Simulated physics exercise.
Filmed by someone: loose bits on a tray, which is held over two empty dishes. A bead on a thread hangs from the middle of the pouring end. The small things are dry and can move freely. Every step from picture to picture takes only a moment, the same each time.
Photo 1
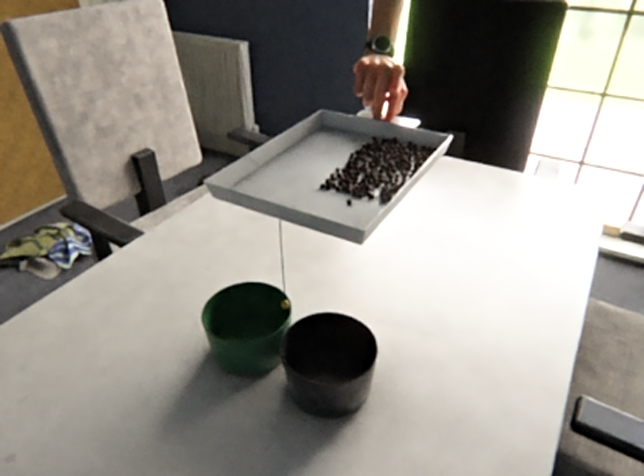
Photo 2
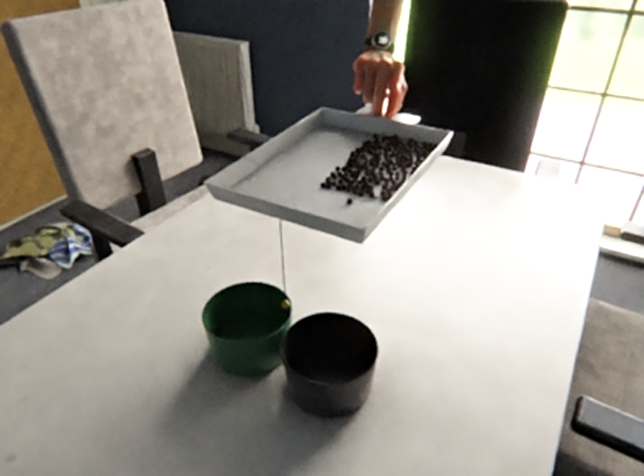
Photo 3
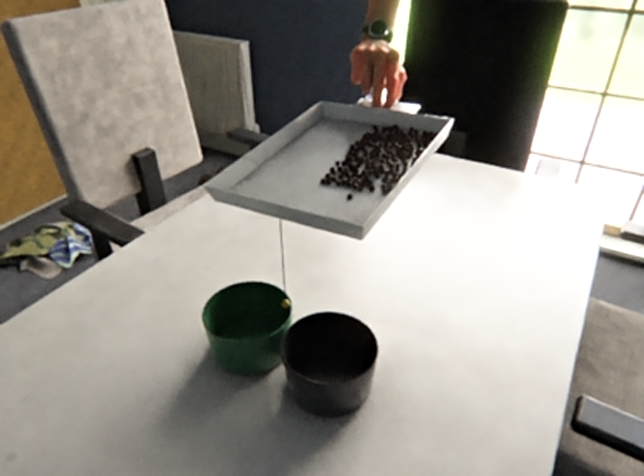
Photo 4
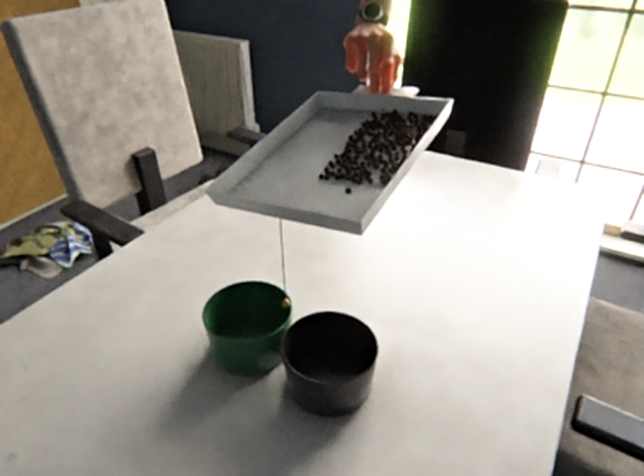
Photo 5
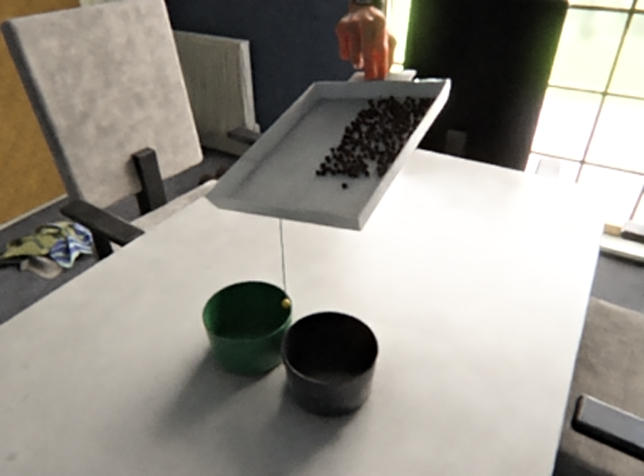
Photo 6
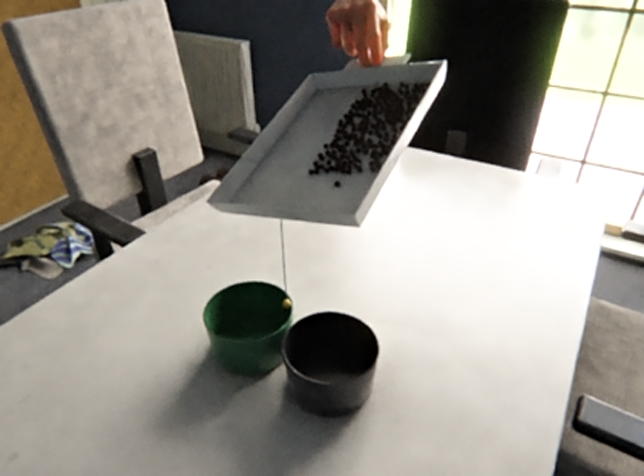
We see a hand raise the far end of a gray tray of small dark pieces above a green dish and a black dish, tilting it steadily more steeply, and the pieces begin shifting slightly down the tray.
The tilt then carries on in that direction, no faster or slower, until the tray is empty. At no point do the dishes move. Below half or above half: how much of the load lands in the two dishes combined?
Below half.
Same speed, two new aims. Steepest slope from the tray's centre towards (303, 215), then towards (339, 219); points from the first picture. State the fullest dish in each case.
It would be the right-side one to begin with, and after that the right-side one.
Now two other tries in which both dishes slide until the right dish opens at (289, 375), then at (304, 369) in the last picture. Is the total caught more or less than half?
Held in all, by try: A smaller portion, then a smaller portion.
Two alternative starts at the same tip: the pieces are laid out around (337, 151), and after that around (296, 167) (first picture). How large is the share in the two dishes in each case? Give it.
Near 50 per cent and near 60 per cent.
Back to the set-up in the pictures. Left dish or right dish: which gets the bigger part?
The fuller one is the one on the left.
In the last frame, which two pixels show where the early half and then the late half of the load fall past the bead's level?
It goes through near (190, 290) first, then near (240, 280).
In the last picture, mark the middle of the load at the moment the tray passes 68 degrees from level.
Around (225, 229).
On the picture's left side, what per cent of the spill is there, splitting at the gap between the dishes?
100 %, roughly.
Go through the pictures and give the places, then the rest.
Corners of the pouring end near (211, 180) and (362, 226), level; middle of the load near (383, 166), allspice berries; left dish near (221, 354); right dish near (304, 395); bead on its thread near (285, 305), in the first picture.
Corners of the pouring end near (211, 181) and (362, 225), level; middle of the load near (384, 164), in the second picture.
Corners of the pouring end near (210, 184) and (361, 222), tipped barely, lowest at the left corner; middle of the load near (384, 156), in the third picture.
Corners of the pouring end near (210, 188) and (358, 217), tipped a little, lowest at the left corner; middle of the load near (383, 145), in the fourth picture.
Corners of the pouring end near (210, 193) and (355, 214), tipped clearly, lowest at the left corner; middle of the load near (379, 134), in the fifth picture.
Corners of the pouring end near (211, 198) and (352, 211), tipped clearly, lowest at the left corner; middle of the load near (372, 126), the whole lot on the move; left dish near (222, 353); right dish near (306, 394), in the sixth picture.
Shortly afterwards, tray tipped steeply; near half on the tray; only a few in the left dish; a little outside both; near half in the air.
Next, tray tipped past a quarter turn; a little on the tray; near a quarter in the left dish; near half outside both; a little in the air.
Some moments later, tray tipped past a quarter turn; near a third in the left dish; near two thirds outside both.
In the end, tray tipped past a quarter turn; none at all in the right dish; near a third in the left dish; near two thirds outside both.
